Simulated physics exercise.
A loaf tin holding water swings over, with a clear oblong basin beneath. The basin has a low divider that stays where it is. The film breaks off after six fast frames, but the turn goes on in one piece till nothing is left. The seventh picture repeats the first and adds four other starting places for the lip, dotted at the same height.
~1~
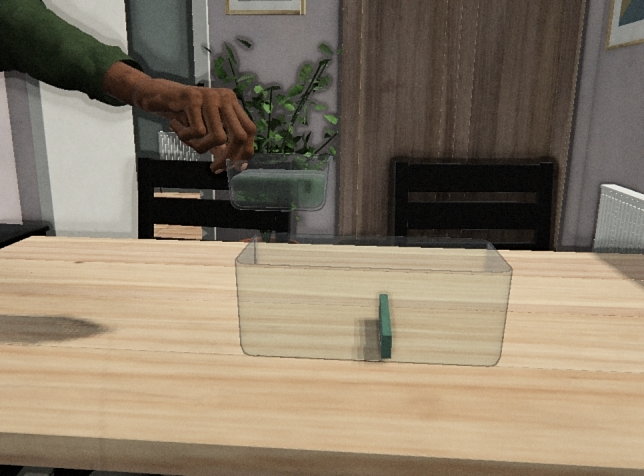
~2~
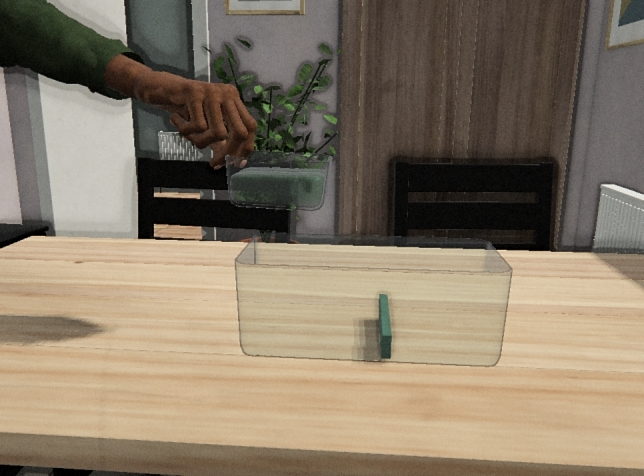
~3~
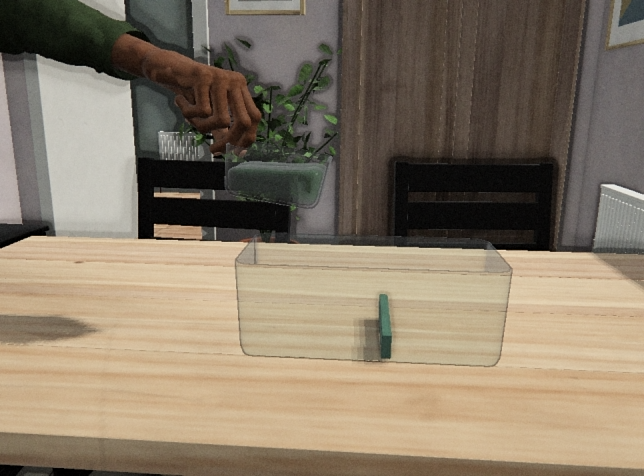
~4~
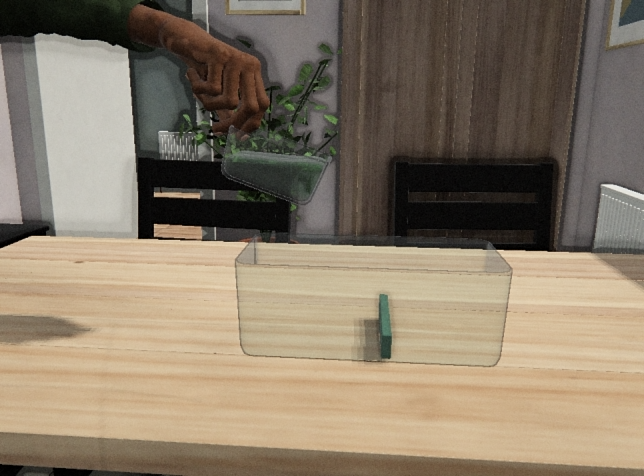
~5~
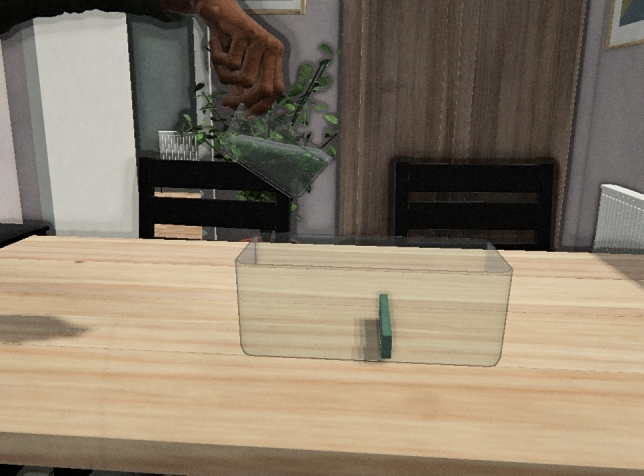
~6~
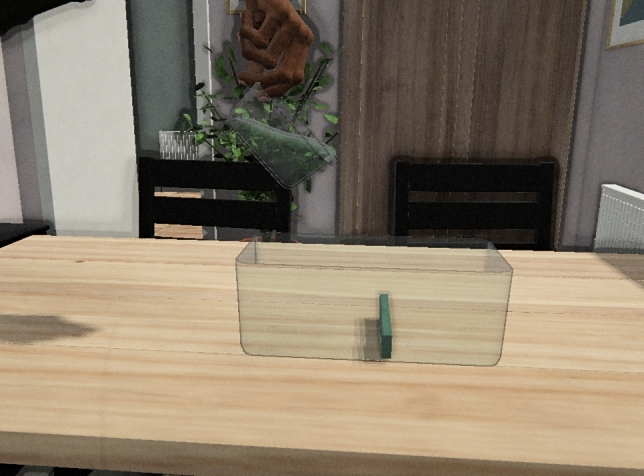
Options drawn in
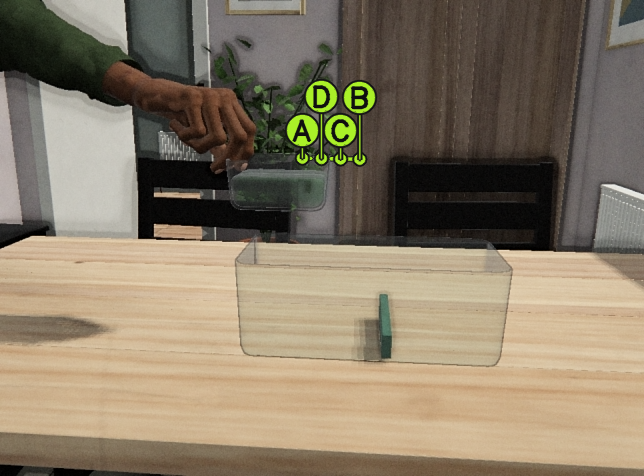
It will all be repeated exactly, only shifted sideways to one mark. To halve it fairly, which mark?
A is best.
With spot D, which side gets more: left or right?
More ends on the right.
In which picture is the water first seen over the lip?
Picture 6.
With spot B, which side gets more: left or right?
The right side.
In lime, A at (302, 158); B at (359, 159); C at (340, 158); D at (321, 158).
If A is chosen, about 49 % ends left of the wall and 48 % right of it; 3 % is lost outside.
If B is chosen, about 17 % ends left of the wall and 76 % right of it; 7 % is lost outside.
If C is chosen, about 23 % ends left of the wall and 74 % right of it; 4 % is lost outside.
If D is chosen, about 29 % ends left of the wall and 69 % right of it.
